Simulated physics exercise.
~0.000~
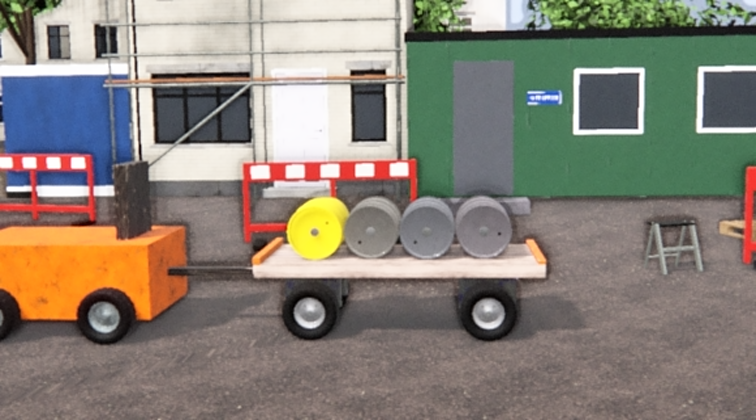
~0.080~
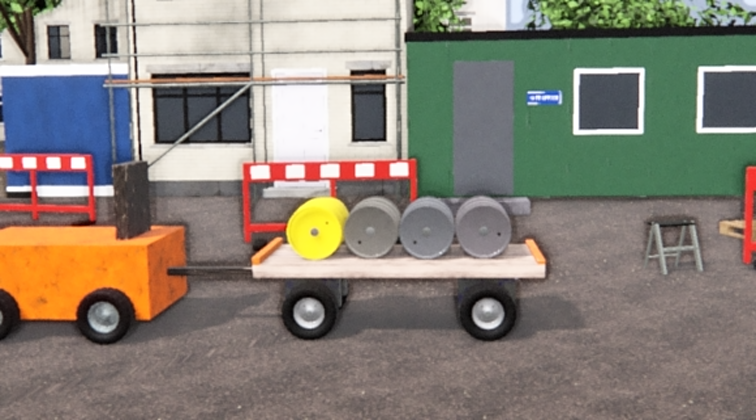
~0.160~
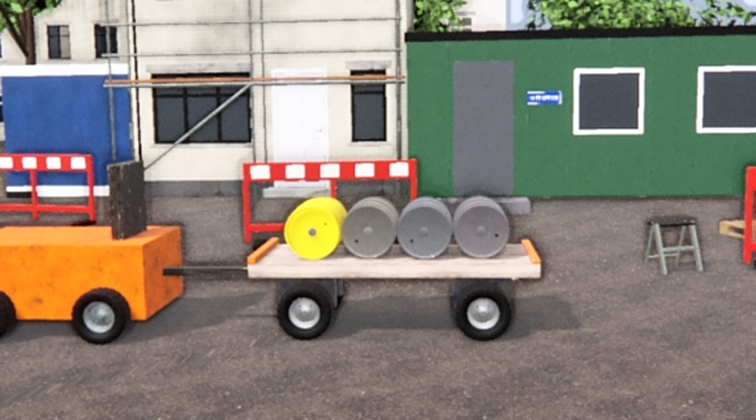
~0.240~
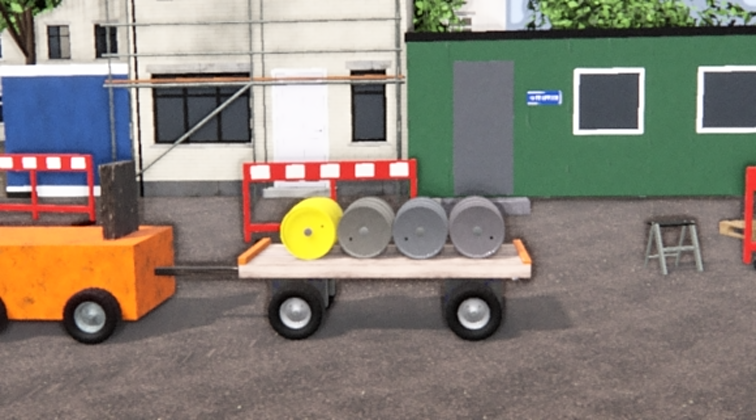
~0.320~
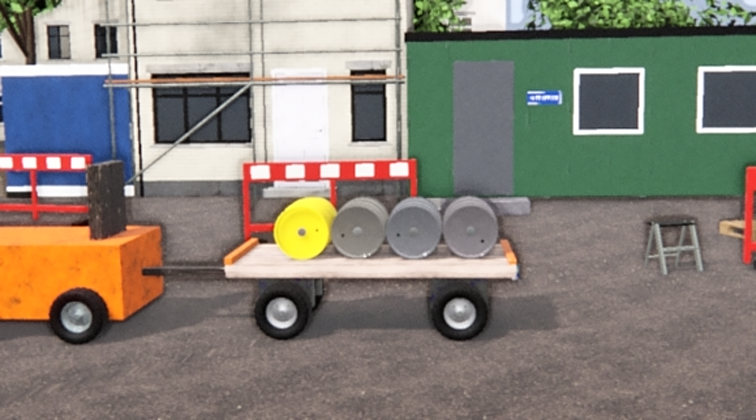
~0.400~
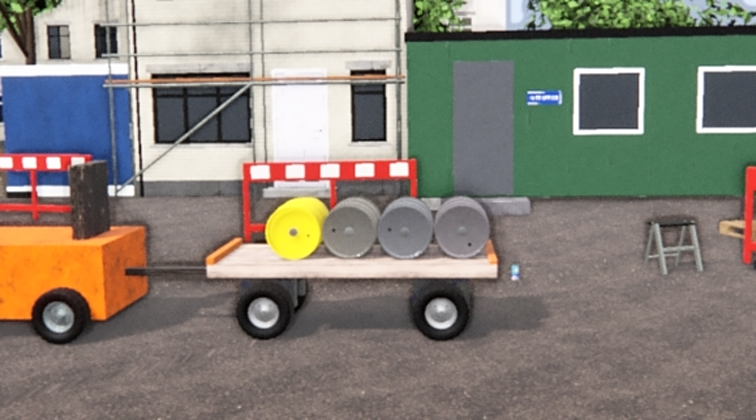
A flat cart carrying a yellow barrel and three grey ones stands still behind an orange vehicle, then is pulled slowly to the left, gradually picking up speed. The barrels shift left less than the cart does, so the gap between the yellow one and the left orange bar widens.
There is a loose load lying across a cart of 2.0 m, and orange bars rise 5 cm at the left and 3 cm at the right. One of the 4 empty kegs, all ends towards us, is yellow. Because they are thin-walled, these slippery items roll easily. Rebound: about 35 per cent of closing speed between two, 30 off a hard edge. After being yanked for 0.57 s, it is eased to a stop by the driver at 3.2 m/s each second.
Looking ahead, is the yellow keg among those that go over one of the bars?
It is going to stay with the cart.
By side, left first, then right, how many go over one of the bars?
Count by side - left 0, right 1.
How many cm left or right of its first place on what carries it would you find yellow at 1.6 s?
Shift of yellow: 75, rightward.
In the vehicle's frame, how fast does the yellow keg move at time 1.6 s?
Around 0.4 m/s.
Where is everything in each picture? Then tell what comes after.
In the first frame, yellow at (314, 233); left bar at (256, 262); cart at rest; 4 of the 4 make up the bottom layer on the deck.
In the second frame, yellow at (314, 233); left bar at (256, 262); cart moving left at 0.2 m/s.
In the third frame, yellow at (311, 233); left bar at (251, 262); cart moving left at 0.6 m/s.
In the fourth frame, yellow at (307, 233); left bar at (242, 262); cart moving left at 1.0 m/s.
In the fifth frame, yellow at (301, 233); left bar at (228, 262); cart moving left at 1.5 m/s.
In the sixth frame, yellow at (292, 233); left bar at (210, 262); cart moving left at 1.9 m/s.
After 1.6 s, yellow is on the deck, 80 cm from the right bar, rolling left along the cart; 1 over a bar so far.
After 3.2 s, yellow is on the deck, 50 cm from the left bar, rolling left along the cart; 1 over a bar so far.
At rest (5.1 s), yellow is on the deck, 15 cm from the left bar; 1 over a bar so far.
